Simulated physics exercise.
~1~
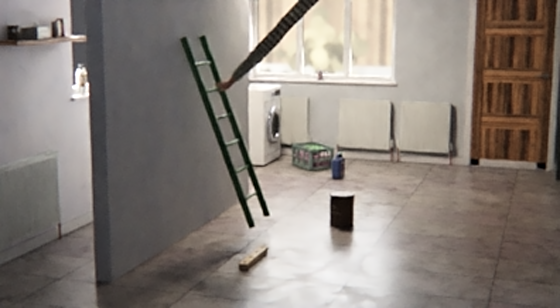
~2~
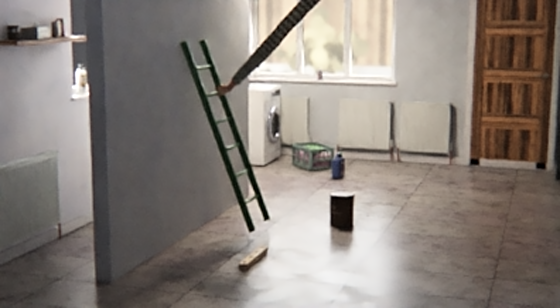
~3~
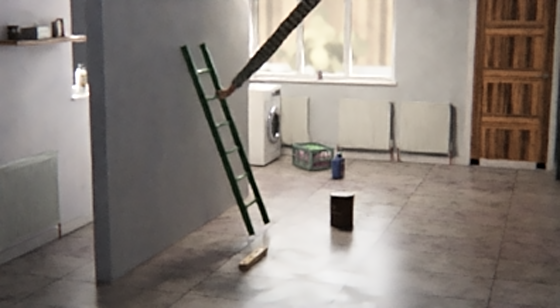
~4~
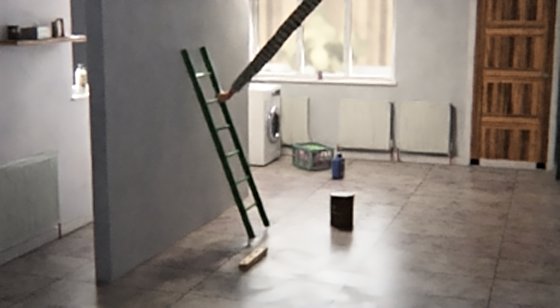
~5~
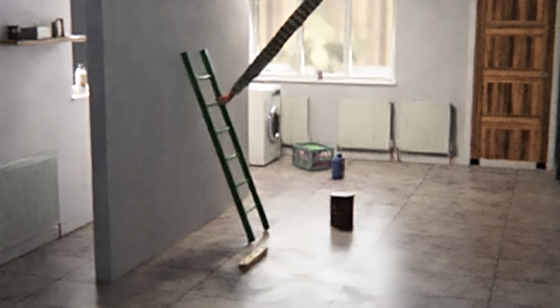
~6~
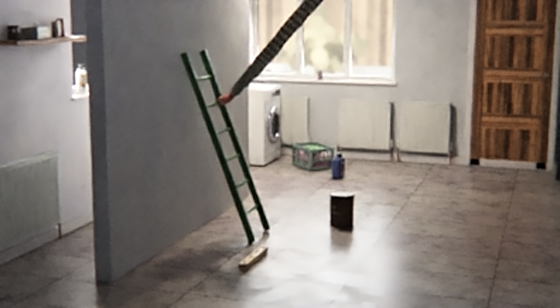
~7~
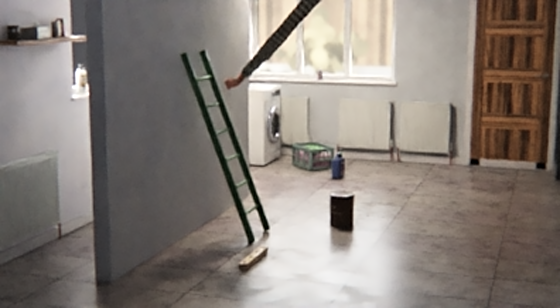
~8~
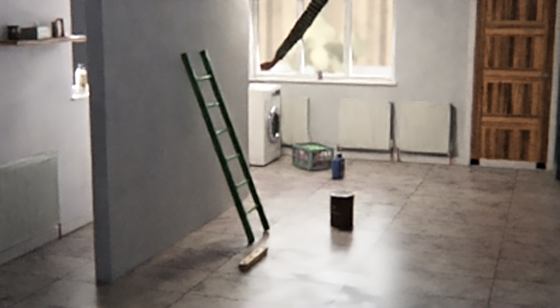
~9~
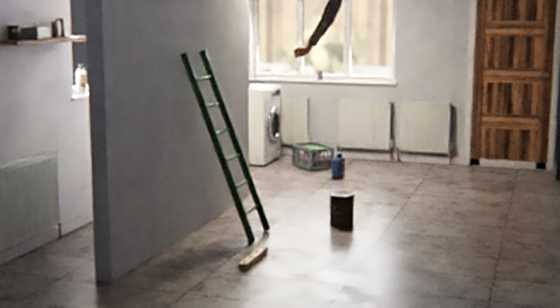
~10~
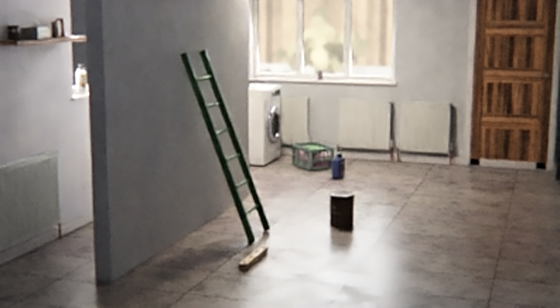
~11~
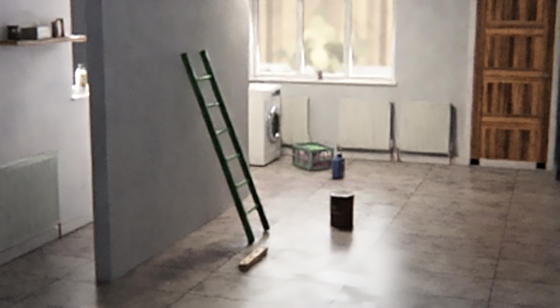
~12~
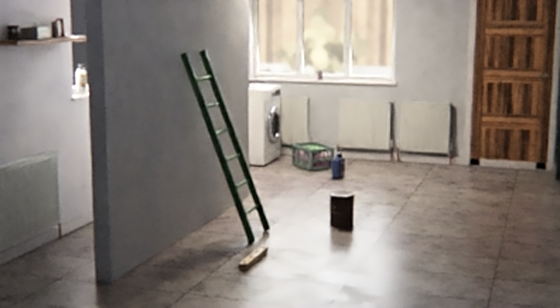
In a bare room, a hand leans a green ladder and withdraws, leaving it standing.
